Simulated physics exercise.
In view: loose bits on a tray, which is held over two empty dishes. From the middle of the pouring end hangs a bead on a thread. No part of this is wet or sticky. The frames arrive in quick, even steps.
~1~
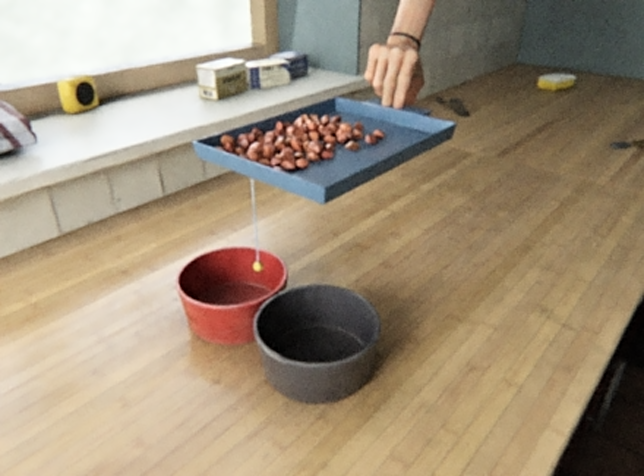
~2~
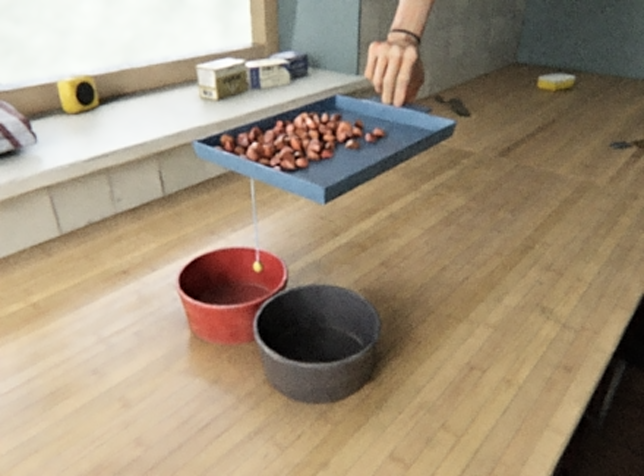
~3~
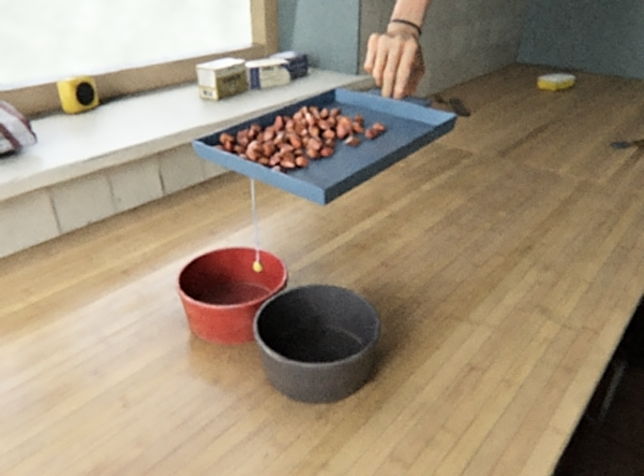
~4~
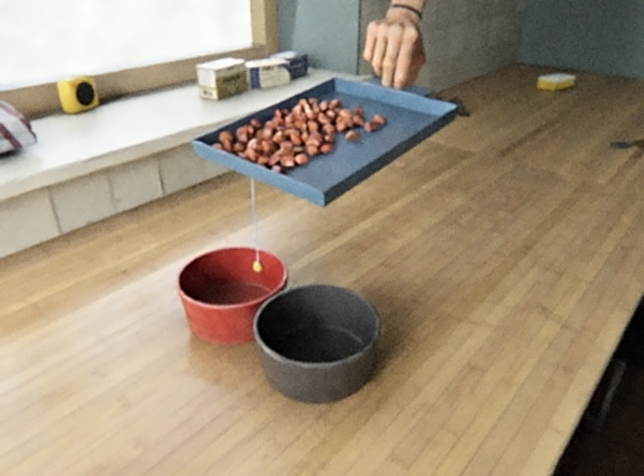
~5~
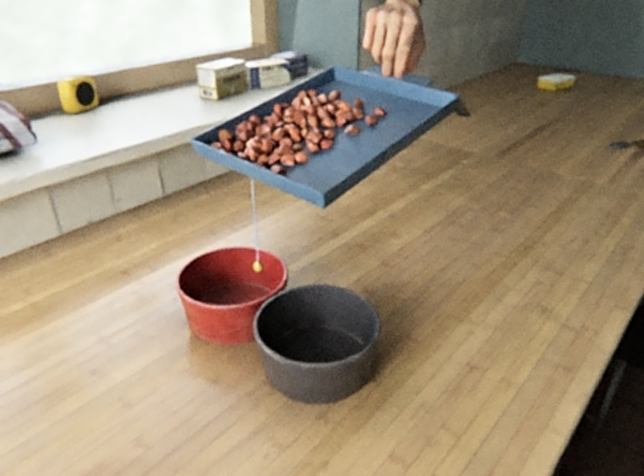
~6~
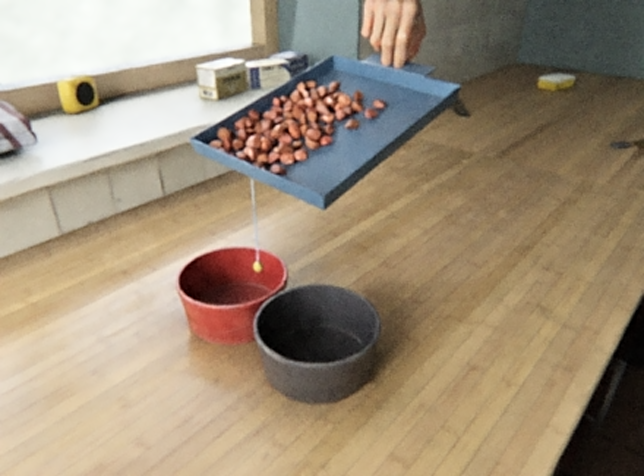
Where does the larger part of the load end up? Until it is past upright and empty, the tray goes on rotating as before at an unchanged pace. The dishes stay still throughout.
The larger part ends up in the right dish.
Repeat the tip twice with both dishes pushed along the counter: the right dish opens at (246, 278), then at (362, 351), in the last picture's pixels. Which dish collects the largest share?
For the first place, the dish on the right side; for the second, the dish on the left side.
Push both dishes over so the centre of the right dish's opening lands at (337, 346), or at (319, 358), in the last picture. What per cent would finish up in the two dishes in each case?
The first yields 90 per cent and the second 90 per cent.
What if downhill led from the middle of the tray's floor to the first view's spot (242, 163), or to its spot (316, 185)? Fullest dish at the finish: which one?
Case one: The dish at left. Case two: The dish at right.
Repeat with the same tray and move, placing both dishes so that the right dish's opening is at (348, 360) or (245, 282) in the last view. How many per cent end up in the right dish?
10% for the first placement, 40% for the second.
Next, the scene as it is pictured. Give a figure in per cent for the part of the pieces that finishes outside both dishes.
40 per cent.
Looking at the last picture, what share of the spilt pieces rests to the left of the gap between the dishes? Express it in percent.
Around 100 %.
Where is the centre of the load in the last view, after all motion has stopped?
Near pixel (273, 356).
Soon after the last picture, tray tipped steeply; nearly all on the tray; a stray few in the air.
A little later, tray tipped right over; about two thirds on the tray; a stray few in the right dish; a stray few outside both; about a quarter in the air.
Later still, tray tipped past a quarter turn; about a third in the right dish; about a quarter in the left dish; about a third outside both.
At rest, tray tipped past a quarter turn; about a third in the right dish; about a quarter in the left dish; about a third outside both.
